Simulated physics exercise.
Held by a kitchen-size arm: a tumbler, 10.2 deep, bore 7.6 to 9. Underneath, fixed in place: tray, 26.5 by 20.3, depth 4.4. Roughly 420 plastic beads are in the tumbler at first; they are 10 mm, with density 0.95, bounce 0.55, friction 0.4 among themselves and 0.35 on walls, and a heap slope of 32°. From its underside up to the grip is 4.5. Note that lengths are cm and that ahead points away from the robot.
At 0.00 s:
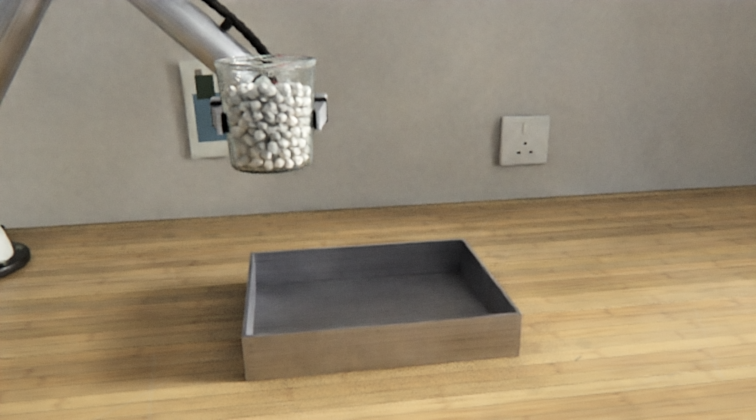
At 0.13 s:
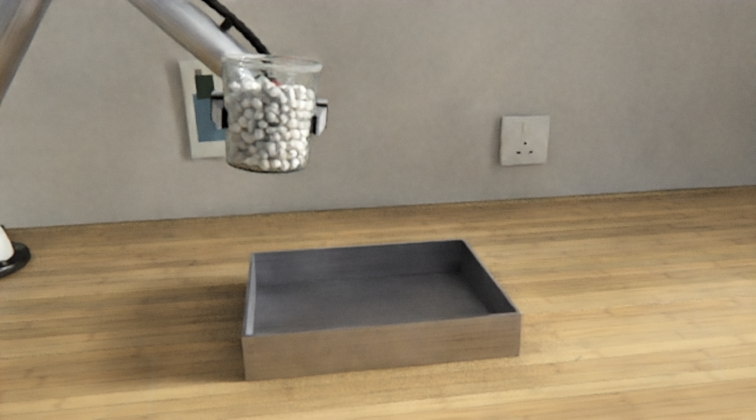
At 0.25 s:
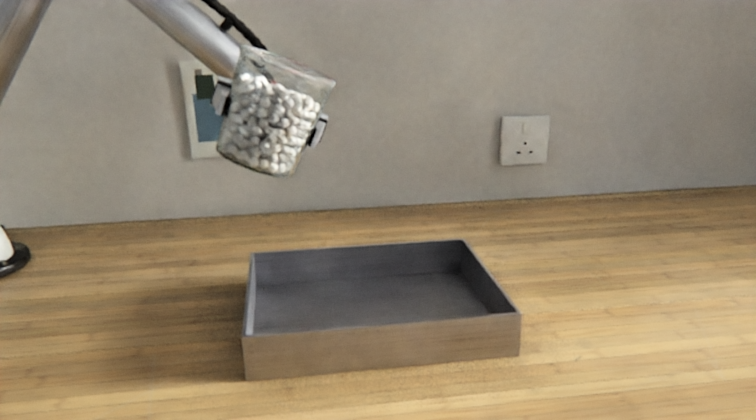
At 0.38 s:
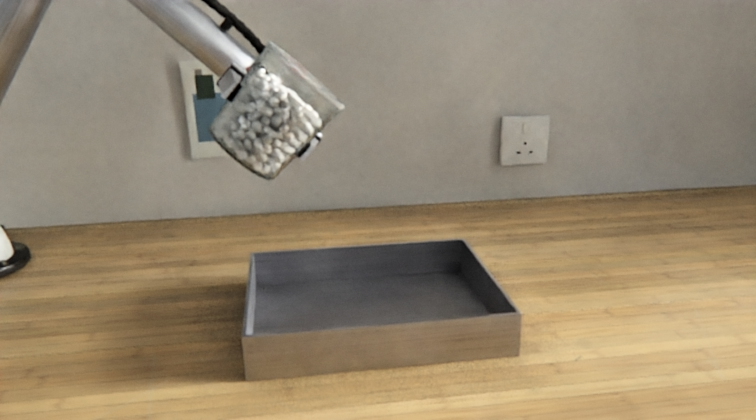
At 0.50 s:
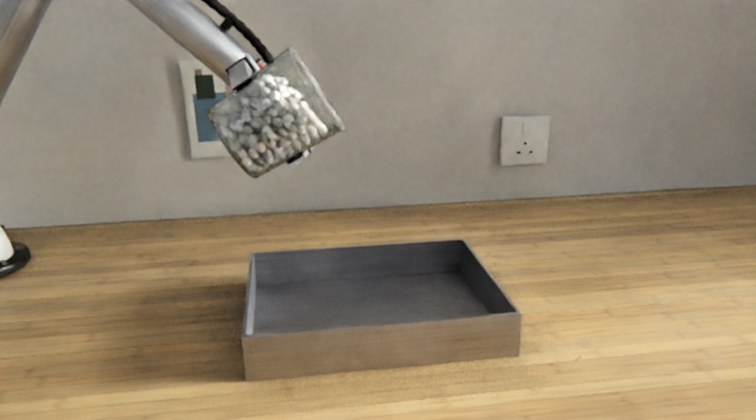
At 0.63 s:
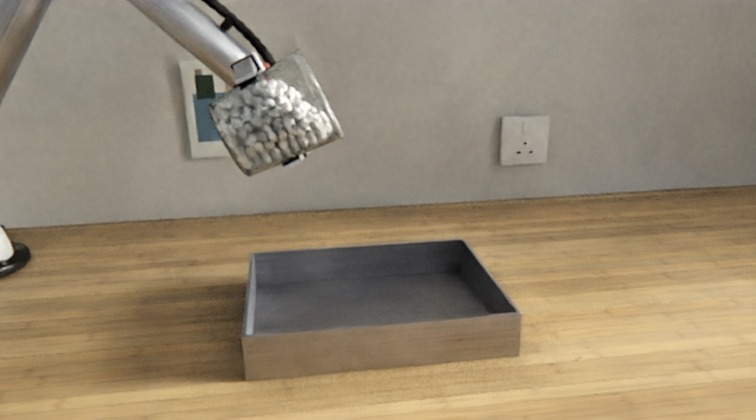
In the video, a robotic arm holds a clear tumbler of whitish beads above an empty shallow tray on a wooden surface, then tilts it steadily to the right until it leans steeply, the beads shifting inside.
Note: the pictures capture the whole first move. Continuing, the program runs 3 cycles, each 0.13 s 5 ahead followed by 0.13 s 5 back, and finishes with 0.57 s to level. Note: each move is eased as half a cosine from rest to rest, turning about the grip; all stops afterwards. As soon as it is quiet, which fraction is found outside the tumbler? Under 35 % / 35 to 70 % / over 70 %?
35 to 70 %.
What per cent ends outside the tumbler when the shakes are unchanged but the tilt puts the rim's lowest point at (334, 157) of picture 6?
About 95 per cent.
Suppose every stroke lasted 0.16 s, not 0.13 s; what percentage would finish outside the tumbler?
Then about 45 per cent.
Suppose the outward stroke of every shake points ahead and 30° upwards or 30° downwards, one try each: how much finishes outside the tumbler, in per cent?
You'd get some 65 per cent with the first setting and some 30 per cent with the second.
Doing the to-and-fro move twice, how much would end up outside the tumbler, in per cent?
Roughly 45 percent.
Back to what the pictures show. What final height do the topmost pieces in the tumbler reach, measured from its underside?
I'd put it at close to 7.0 centimetres.
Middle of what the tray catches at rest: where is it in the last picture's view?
It sits close to (420, 308).
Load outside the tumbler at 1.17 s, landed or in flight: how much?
Near 45 in a hundred parts have gone so far.
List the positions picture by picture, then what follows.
The tumbler middle at (269, 114), level; upper third of the load around (268, 97), from x 230 to 305, top at y 80; 423 in the tumbler, in the first picture.
The tumbler middle at (270, 114), tilted 6° forward; upper third of the load around (267, 97), from x 230 to 310, top at y 80, in the second picture.
The tumbler middle at (271, 115), tilted 22° forward; upper third of the load around (269, 99), from x 225 to 315, top at y 75, in the third picture.
The tumbler middle at (273, 116), tilted 43° forward; upper third of the load around (269, 100), from x 220 to 320, top at y 70, in the fourth picture.
The tumbler middle at (275, 117), tilted 59° forward; upper third of the load around (270, 102), from x 220 to 325, top at y 80, in the fifth picture.
The tumbler middle at (275, 118), tilted 65° forward; upper third of the load around (269, 105), from x 220 to 330, top at y 85; 423 in the tumbler, in the sixth picture.
After 1.17 s, tilted 65° forward, highest piece 25 above the table; 243 in the tumbler, 113 in the tray, 2 on the table or floor, 65 in flight or on a rim.
After 1.71 s, tilted 30° forward, highest piece 26 above the table; 218 in the tray, 196 in the tumbler, 9 on the table or floor.
After 2.18 s, level, highest piece 26 above the table; 218 in the tray, 196 in the tumbler, 9 on the table or floor.
After 3.23 s, level, highest piece 26 above the table; 218 in the tray, 196 in the tumbler, 9 on the table or floor.
In the end, 218 in the tray, 196 in the tumbler, 9 on the table or floor. That is 54 % outside the tumbler.
